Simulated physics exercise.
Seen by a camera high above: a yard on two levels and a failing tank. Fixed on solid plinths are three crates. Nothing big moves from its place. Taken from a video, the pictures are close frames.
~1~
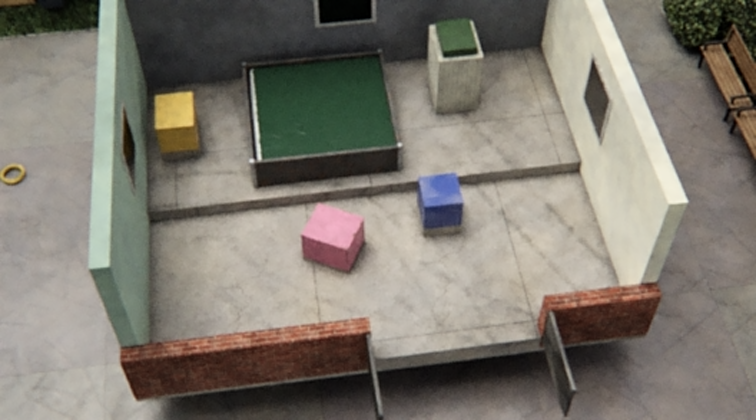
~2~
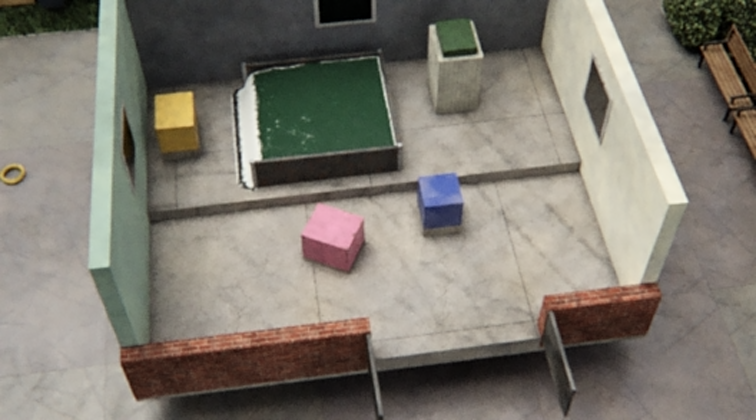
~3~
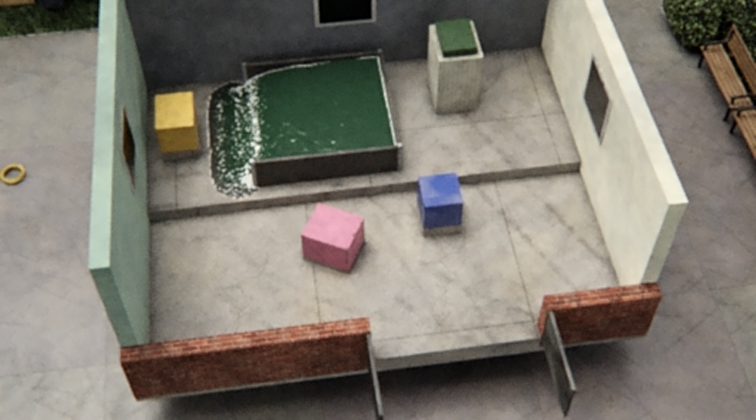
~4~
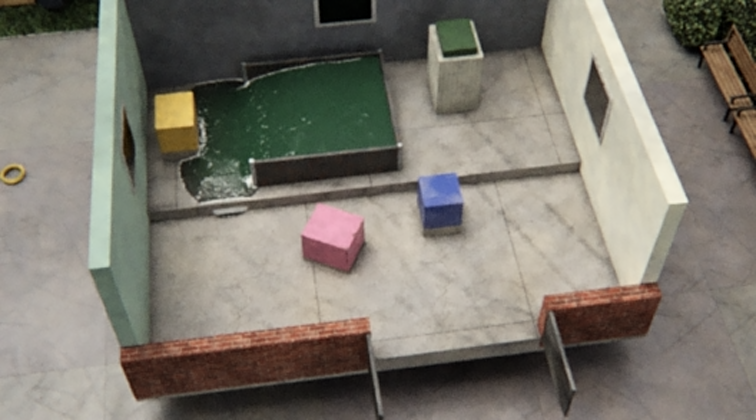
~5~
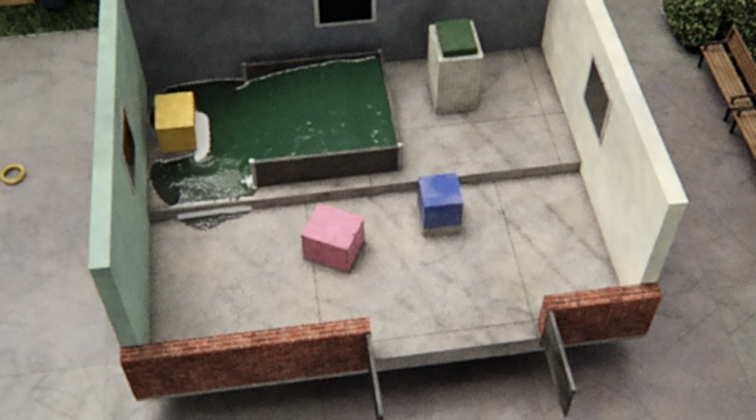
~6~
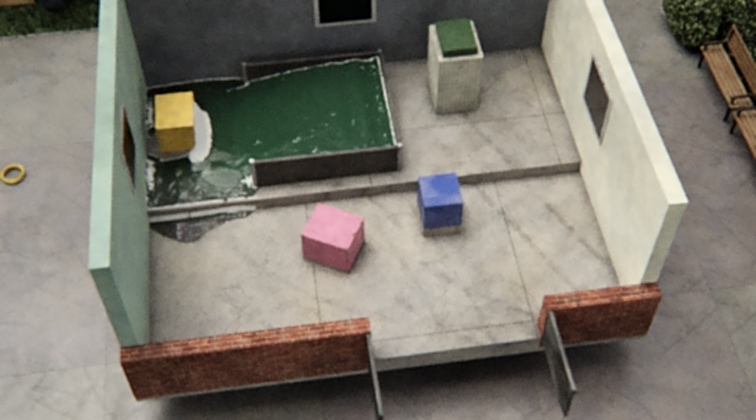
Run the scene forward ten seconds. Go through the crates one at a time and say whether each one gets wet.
Crate by crate: Pink crate - yes, wet; blue crate - no, dry; yellow crate - yes, wet.
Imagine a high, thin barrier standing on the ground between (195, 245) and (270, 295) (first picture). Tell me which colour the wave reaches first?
It's the yellow one.
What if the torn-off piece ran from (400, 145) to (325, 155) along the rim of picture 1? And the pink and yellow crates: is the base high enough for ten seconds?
As I see it, pink is doused and yellow stays clear.
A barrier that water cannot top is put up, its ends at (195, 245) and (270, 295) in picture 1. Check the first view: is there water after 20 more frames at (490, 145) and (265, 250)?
As listed: No water, under water.
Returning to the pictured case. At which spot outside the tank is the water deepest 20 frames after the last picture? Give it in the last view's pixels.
Deepest spot: Around (151, 373).
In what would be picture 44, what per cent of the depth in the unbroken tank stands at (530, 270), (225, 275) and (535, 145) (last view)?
Going place by place: 6 %, 18 % and 0 %.
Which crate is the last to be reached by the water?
Result - the one in blue.
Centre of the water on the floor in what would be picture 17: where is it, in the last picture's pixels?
About (236, 151) in the last view.
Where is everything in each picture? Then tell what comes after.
The first picture shows the water tank at (319, 108) is whole and still.
In the second picture, water pours out at (252, 129) and has run to (242, 91).
In the third picture, water pours out at (252, 130) and has run to (231, 87).
In the fourth picture, water pours out at (252, 131) and has run to (205, 84).
In the fifth picture, water pours out at (252, 131) and has run to (170, 93).
In the sixth picture, water pours out at (252, 131) and has run to (148, 91).
A moment on, water covers 15 % of the floor; the pink crate not reached, the blue crate not reached, the yellow crate water round its plinth.
Next, water covers 25 % of the floor; the pink crate not reached, the blue crate not reached, the yellow crate water round its plinth.
Then, water covers 35 % of the floor; the pink crate not reached, the blue crate not reached, the yellow crate water round its plinth.
Later, water covers 75 % of the floor; the pink crate water round its plinth, the blue crate water round its plinth, the yellow crate water round its plinth.
In the end, water covers 85 % of the floor; the pink crate was topped, the blue crate stayed above the water, the yellow crate was topped.
